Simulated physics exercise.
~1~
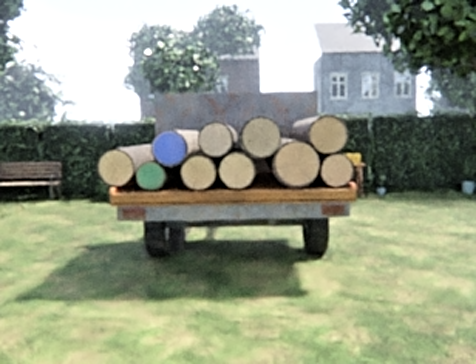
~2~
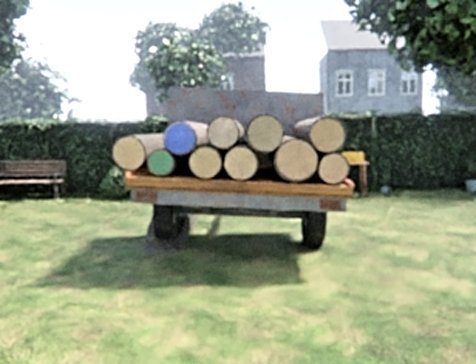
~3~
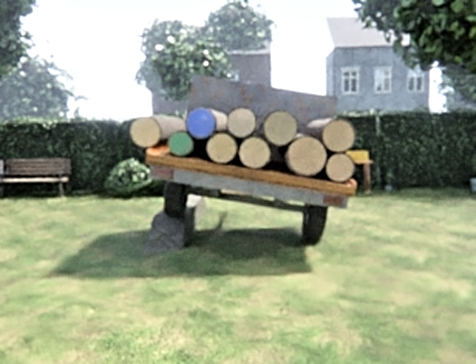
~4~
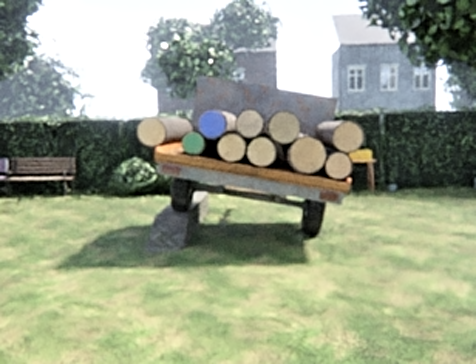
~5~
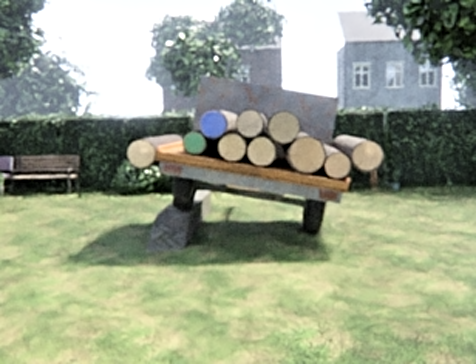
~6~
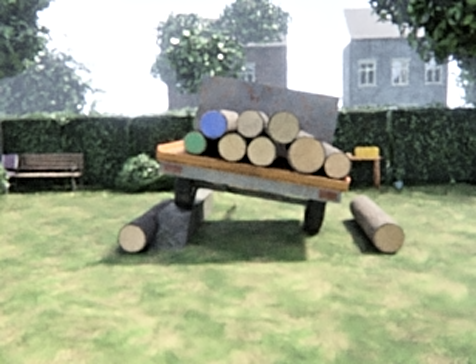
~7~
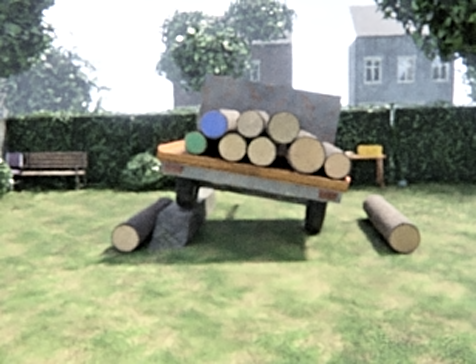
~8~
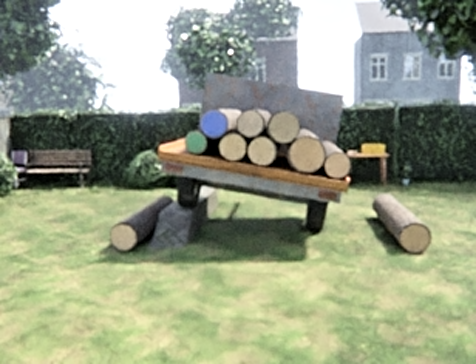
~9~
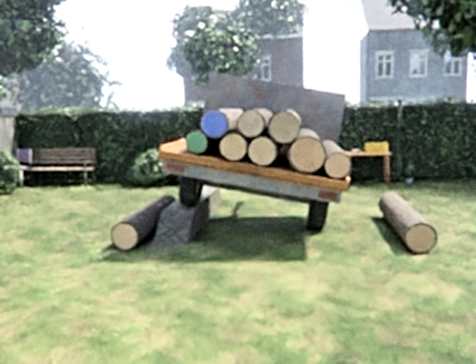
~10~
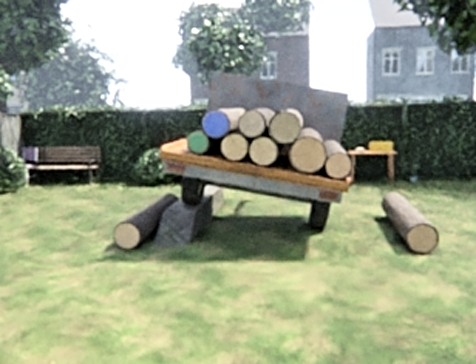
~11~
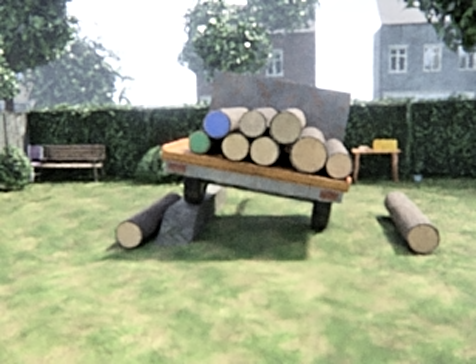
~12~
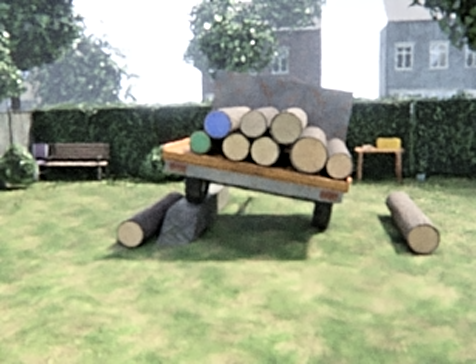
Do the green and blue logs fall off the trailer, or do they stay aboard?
Both stay aboard. The green log remains on the deck near its left side, and the blue one stays up on the other logs.
